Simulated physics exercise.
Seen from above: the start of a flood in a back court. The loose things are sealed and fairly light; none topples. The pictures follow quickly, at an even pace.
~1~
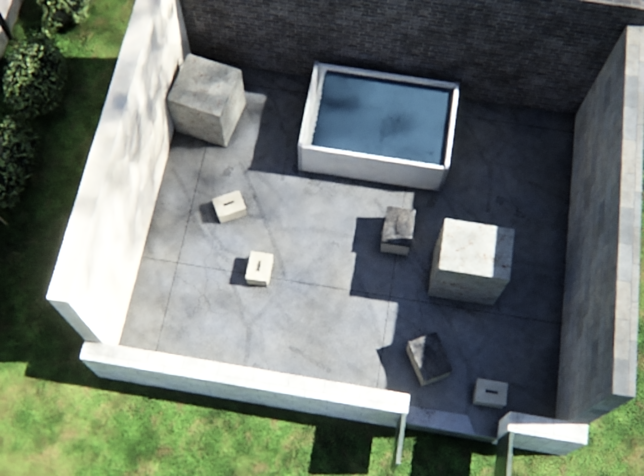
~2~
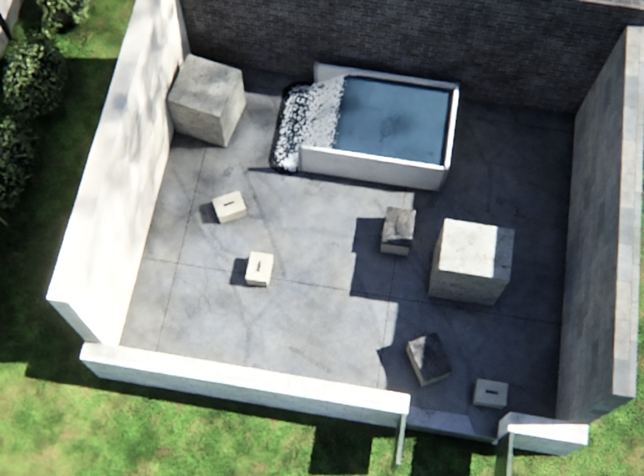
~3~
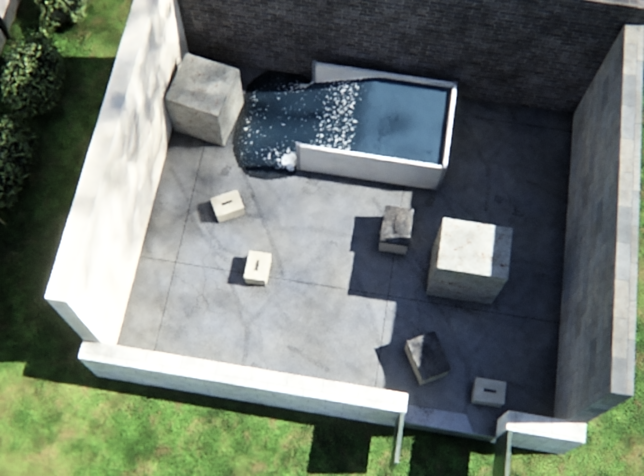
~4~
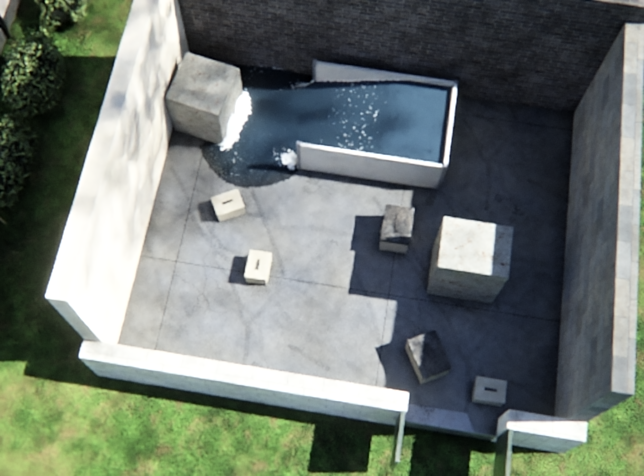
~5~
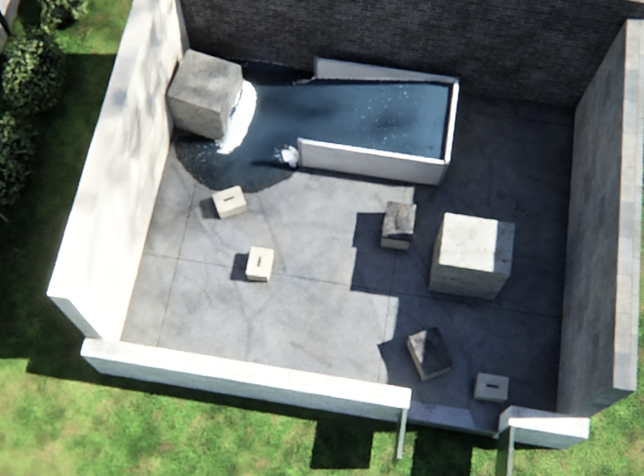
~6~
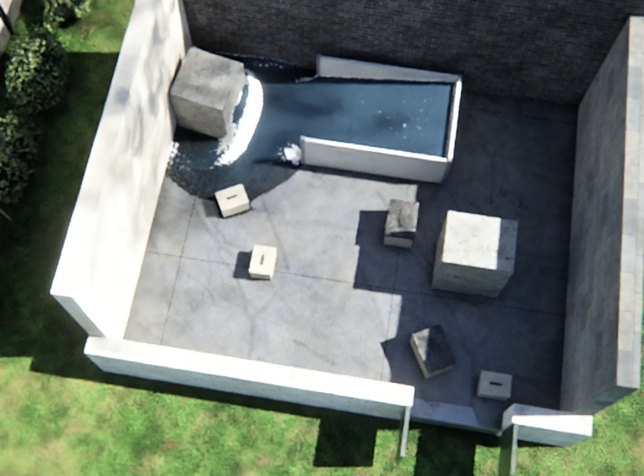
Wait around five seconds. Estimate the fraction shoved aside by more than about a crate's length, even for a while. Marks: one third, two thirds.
That comes to one to two thirds.
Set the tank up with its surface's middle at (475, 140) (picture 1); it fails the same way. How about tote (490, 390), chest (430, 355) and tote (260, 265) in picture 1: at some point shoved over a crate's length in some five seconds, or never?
As listed: Short of that, less than that, that far or more.
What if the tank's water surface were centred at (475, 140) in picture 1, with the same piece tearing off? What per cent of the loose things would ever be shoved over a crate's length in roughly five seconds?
Roughly 40 per cent.
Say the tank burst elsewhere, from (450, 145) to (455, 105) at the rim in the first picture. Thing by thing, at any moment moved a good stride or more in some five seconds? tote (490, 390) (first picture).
My call: Shifted that much.
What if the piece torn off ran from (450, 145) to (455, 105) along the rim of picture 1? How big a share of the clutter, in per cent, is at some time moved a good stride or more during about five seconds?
About 20 per cent.
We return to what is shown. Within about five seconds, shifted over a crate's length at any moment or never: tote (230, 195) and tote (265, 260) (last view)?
In that order: Shifted that much, moved that far.
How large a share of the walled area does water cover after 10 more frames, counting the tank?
Roughly 35 per cent.
A moment on, 0 of 5 are well off their spots; 0 afloat.
Next, 1 of 5 are well off their spots; 0 afloat.
Later, 1 of 5 are well off their spots; 0 afloat.
In the end, 2 of 5 are well off their spots, and 2 have been at some point; 1 afloat.
